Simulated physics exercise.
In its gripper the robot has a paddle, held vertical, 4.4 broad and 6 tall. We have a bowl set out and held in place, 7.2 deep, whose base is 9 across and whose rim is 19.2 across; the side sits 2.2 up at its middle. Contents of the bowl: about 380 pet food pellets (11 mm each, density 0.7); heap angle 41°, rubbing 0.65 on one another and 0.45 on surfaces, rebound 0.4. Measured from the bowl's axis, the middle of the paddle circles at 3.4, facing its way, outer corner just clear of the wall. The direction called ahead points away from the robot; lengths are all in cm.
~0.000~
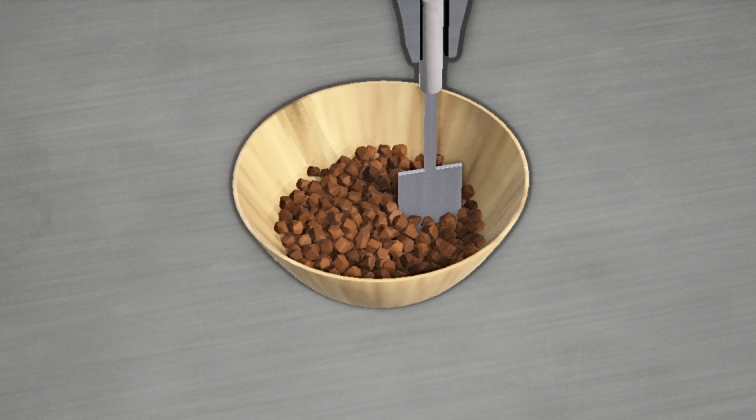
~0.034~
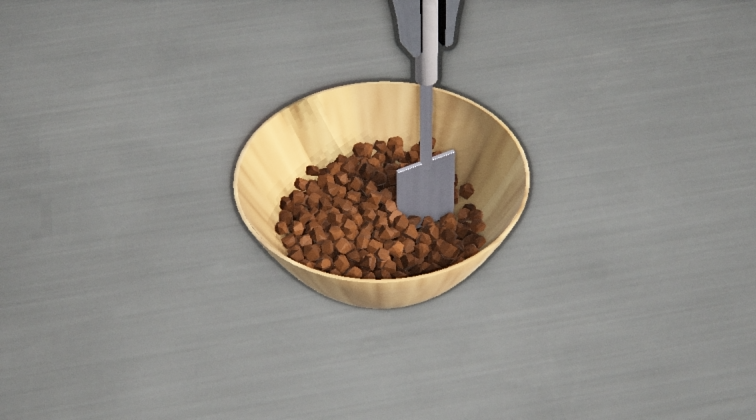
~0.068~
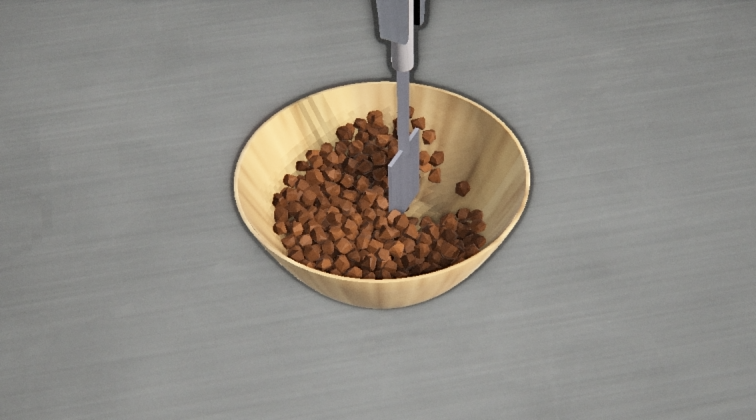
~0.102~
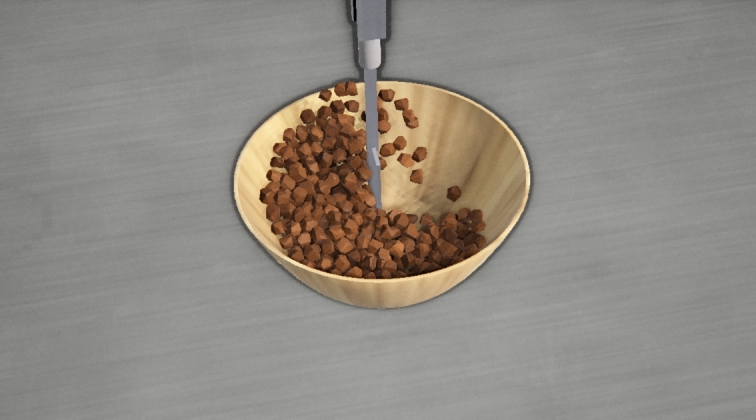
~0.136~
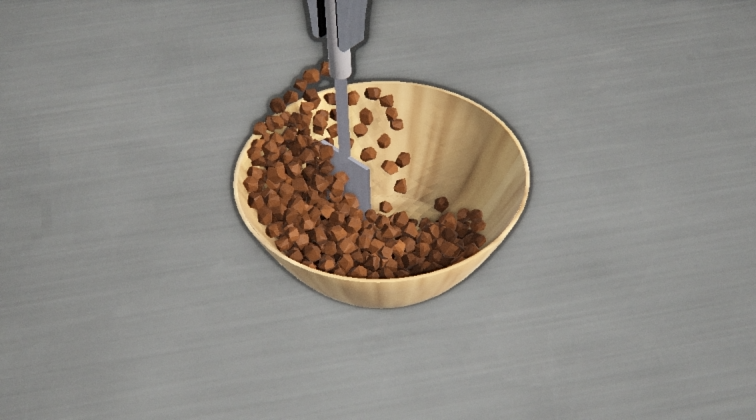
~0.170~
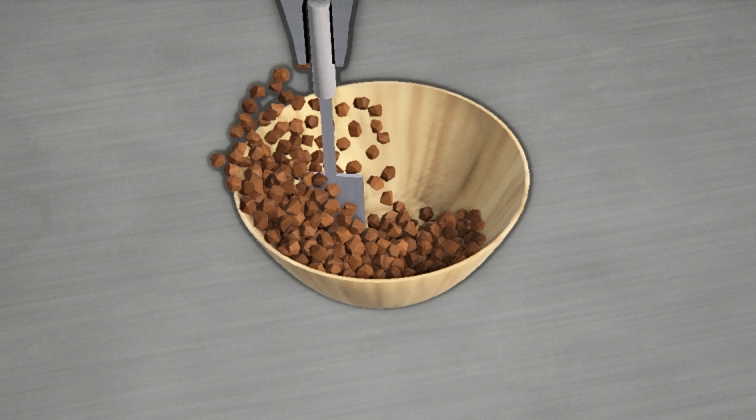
In the video, a gripper moves an upright paddle leftward through brown pellets in a pale wooden bowl, turning the blade as it goes, and the pellets pile up against the left side, with some rising past the rim.
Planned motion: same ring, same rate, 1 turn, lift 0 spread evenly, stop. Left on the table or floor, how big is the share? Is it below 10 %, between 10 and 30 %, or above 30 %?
Between 10 and 30 %.
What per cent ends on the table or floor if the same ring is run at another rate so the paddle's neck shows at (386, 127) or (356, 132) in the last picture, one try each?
Roughly 0 per cent on the first try and 5 per cent on the second.
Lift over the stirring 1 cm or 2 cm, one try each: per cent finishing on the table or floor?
Roughly 20 percent, then roughly 15 percent.
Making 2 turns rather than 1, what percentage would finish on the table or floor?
It would be around 30 per cent.
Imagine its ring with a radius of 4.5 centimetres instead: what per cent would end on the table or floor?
It would be close to 30 per cent then.
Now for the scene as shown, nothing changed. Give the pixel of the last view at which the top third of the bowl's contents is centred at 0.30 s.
Near pixel (448, 232).
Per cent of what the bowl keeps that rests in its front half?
Estimate: Some 40 %.
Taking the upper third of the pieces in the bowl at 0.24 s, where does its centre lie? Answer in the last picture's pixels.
Somewhere around (336, 246) in the last view.
After 0.24 s, 233° round, highest piece 10 above the table; 358 in the bowl, 27 in flight or on the tool.
After 0.30 s, 303° round, highest piece 11 above the table; 337 in the bowl, 18 on the table or floor, 30 in flight or on the tool.
After 0.53 s, 0° round, highest piece 8 above the table; 307 in the bowl, 78 on the table or floor.
After 1.23 s, 0° round, highest piece 8 above the table; 307 in the bowl, 78 on the table or floor.
In the end, 307 in the bowl, 78 on the table or floor. That is 20 % on the table or floor.
